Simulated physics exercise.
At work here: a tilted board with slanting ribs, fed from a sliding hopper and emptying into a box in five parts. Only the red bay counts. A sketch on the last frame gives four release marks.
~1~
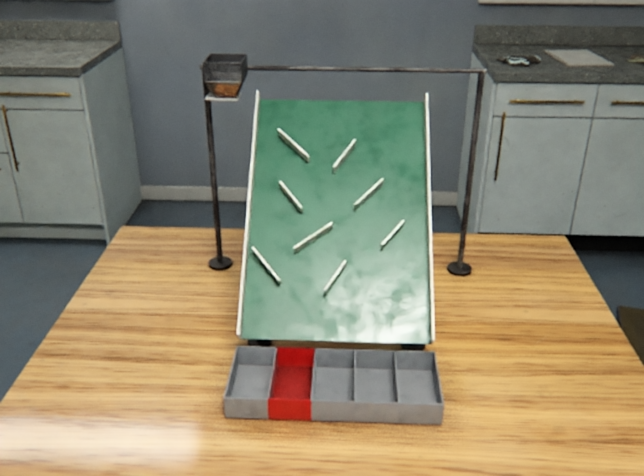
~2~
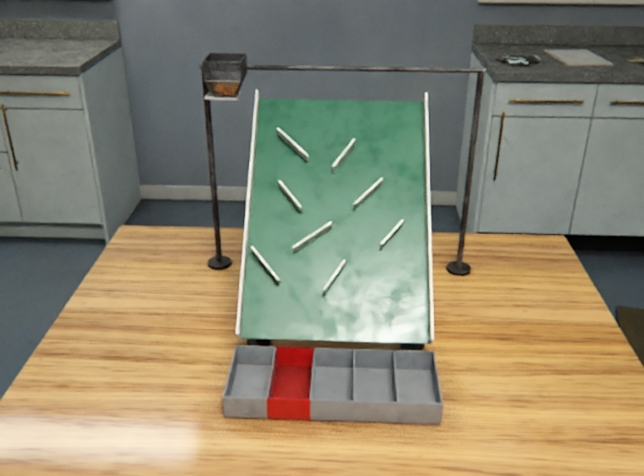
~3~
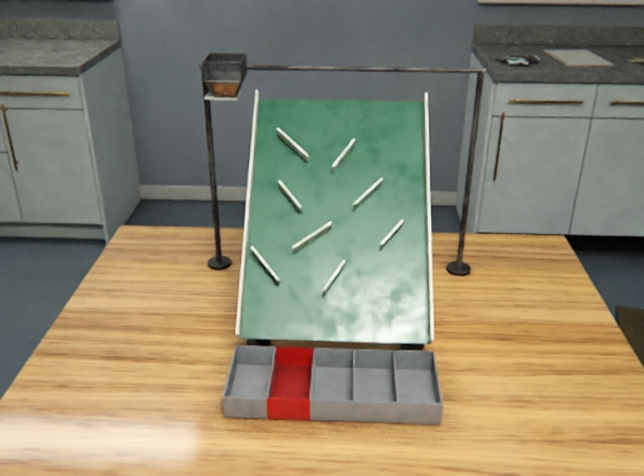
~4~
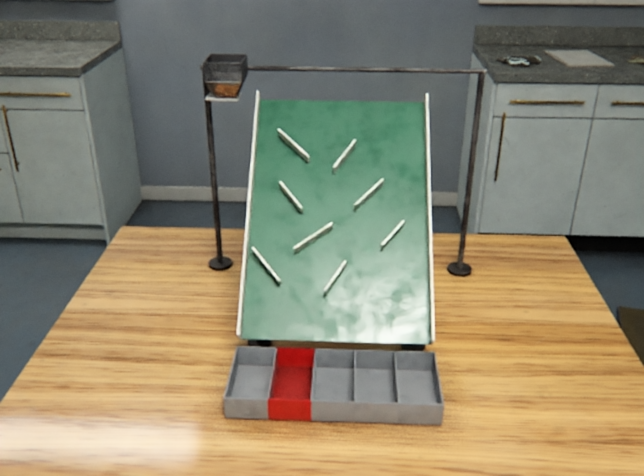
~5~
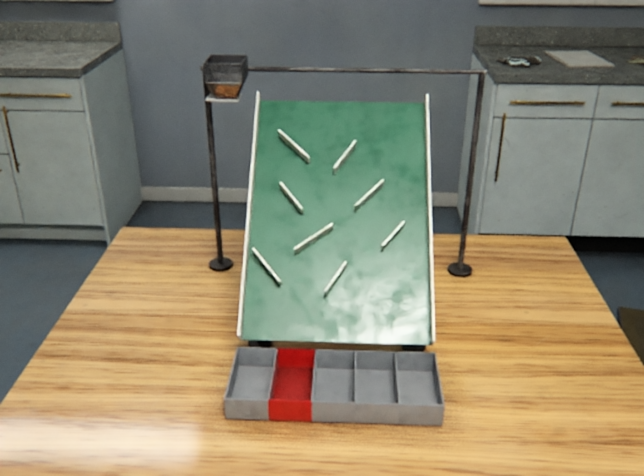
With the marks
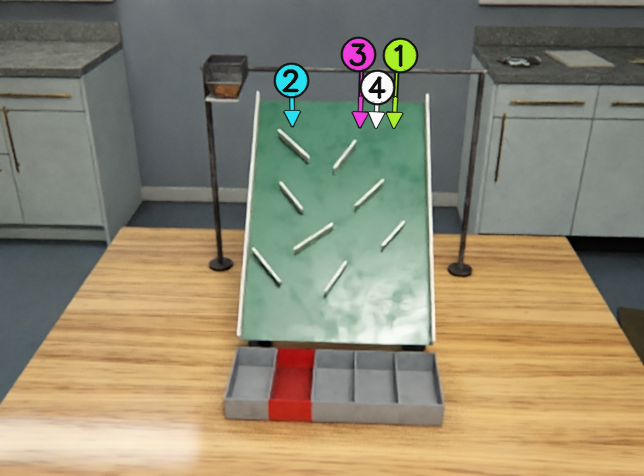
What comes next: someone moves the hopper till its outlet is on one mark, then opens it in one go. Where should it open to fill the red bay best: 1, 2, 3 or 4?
3 works best here.
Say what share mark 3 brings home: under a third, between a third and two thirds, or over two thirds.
Over two thirds.
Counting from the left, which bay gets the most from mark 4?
It is the second one.
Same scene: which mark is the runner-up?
4 it is.
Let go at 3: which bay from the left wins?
The second.
On the marked copy, mark 1 meets the board at (394, 122); mark 2 meets the board at (292, 120); mark 3 meets the board at (360, 121); mark 4 meets the board at (376, 122).
With 1, close to a third in the red bay, close to two thirds in other bays.
With 2, close to half in the red bay, close to half in other bays.
With 3, the bulk in the red bay, a small share in other bays.
With 4, close to two thirds in the red bay, close to a third in other bays.
